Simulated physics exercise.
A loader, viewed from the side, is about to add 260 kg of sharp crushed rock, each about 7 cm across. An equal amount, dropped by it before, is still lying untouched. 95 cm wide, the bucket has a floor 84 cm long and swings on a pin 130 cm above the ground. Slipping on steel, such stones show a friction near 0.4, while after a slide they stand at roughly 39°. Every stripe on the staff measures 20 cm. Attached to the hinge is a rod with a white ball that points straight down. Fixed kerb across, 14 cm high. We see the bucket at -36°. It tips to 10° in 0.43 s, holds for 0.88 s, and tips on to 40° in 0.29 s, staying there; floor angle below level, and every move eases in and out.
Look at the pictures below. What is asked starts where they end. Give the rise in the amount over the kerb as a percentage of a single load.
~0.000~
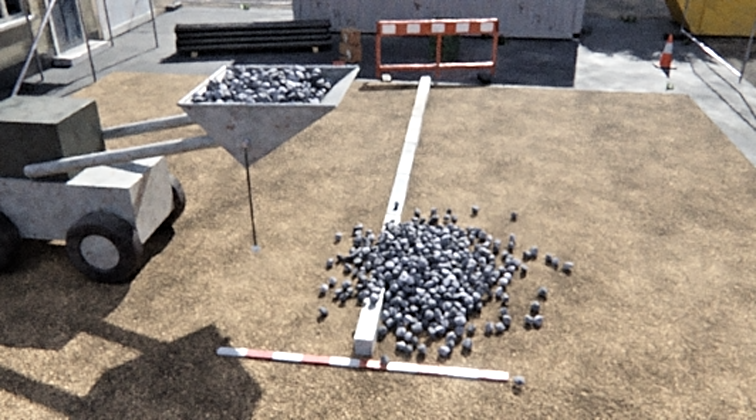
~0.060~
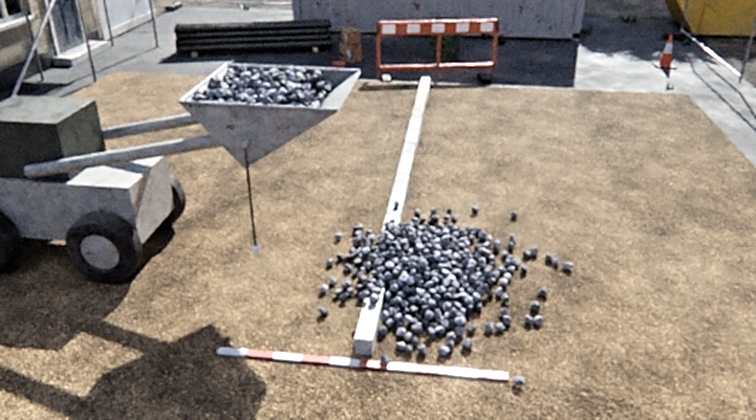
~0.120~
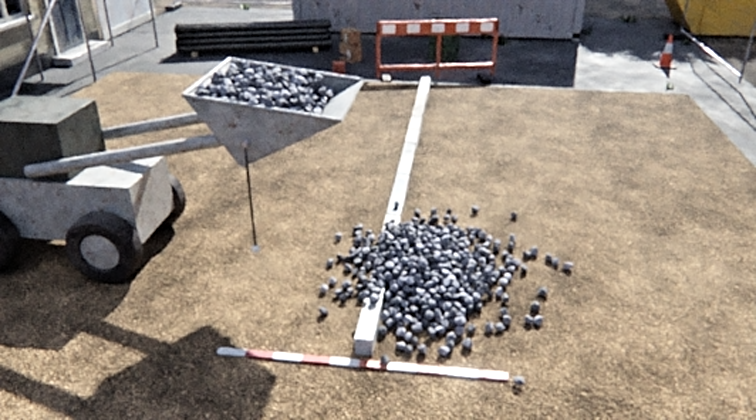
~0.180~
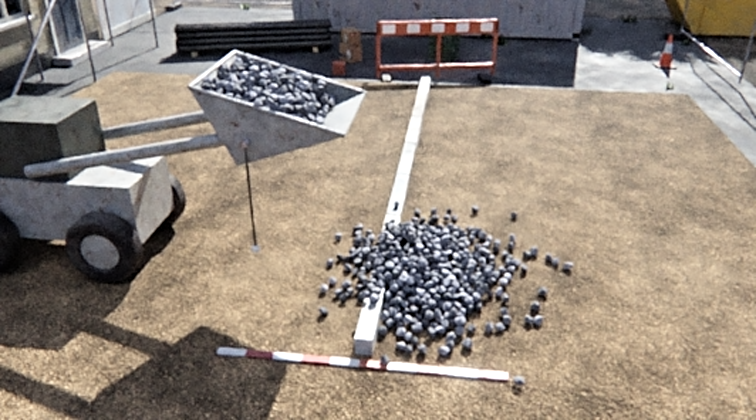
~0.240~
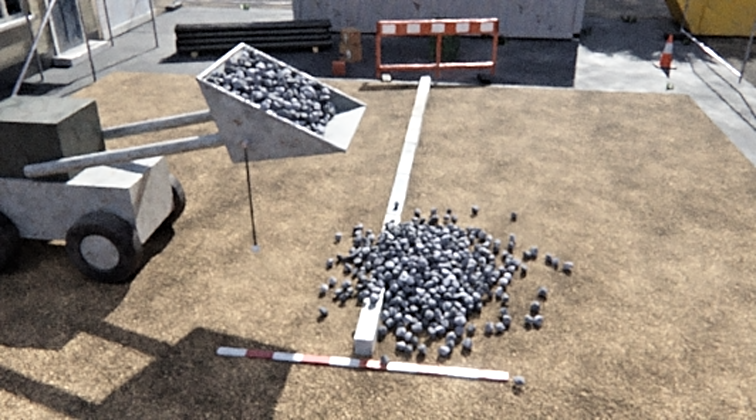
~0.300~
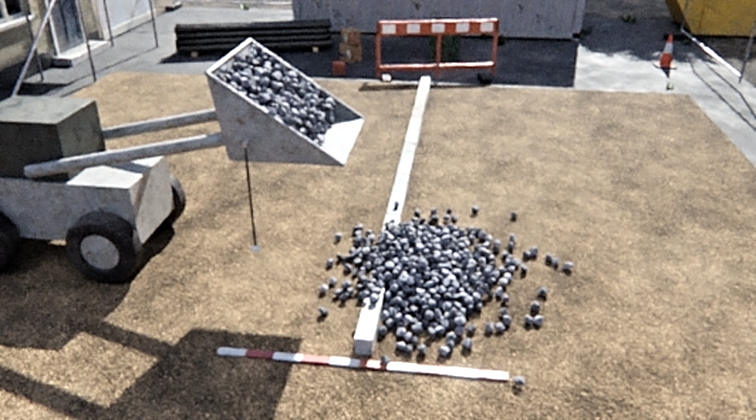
20 %.
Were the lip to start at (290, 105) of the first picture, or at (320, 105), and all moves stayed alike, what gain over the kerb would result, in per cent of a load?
The first would add some 0 per cent and the second some 5 per cent.
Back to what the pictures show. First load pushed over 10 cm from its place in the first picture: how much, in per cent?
Roughly 0 % of them.
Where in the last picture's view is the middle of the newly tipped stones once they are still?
Roughly pixel (364, 253) in the last view.
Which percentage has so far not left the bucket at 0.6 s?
That works out to about 100 %.
After 0.4 s the floor is at 9°; in per cent of one load, 100 in the bucket, 14 on this side of the kerb, 86 over the kerb; the foremost stones are at (544, 275).
After 0.6 s the floor is at 10°; in per cent of one load, 100 in the bucket, 14 on this side of the kerb, 86 over the kerb; the foremost stones are at (544, 275).
After 2.0 s the floor is at 40°; in per cent of one load, 25 in the bucket, 83 on this side of the kerb, 92 over the kerb; the foremost stones are at (544, 275).
After 4.5 s the floor is at 40°; in per cent of one load, 0 in the bucket, 93 on this side of the kerb, 107 over the kerb; the foremost stones are at (544, 275). Net gain over the kerb, 20.
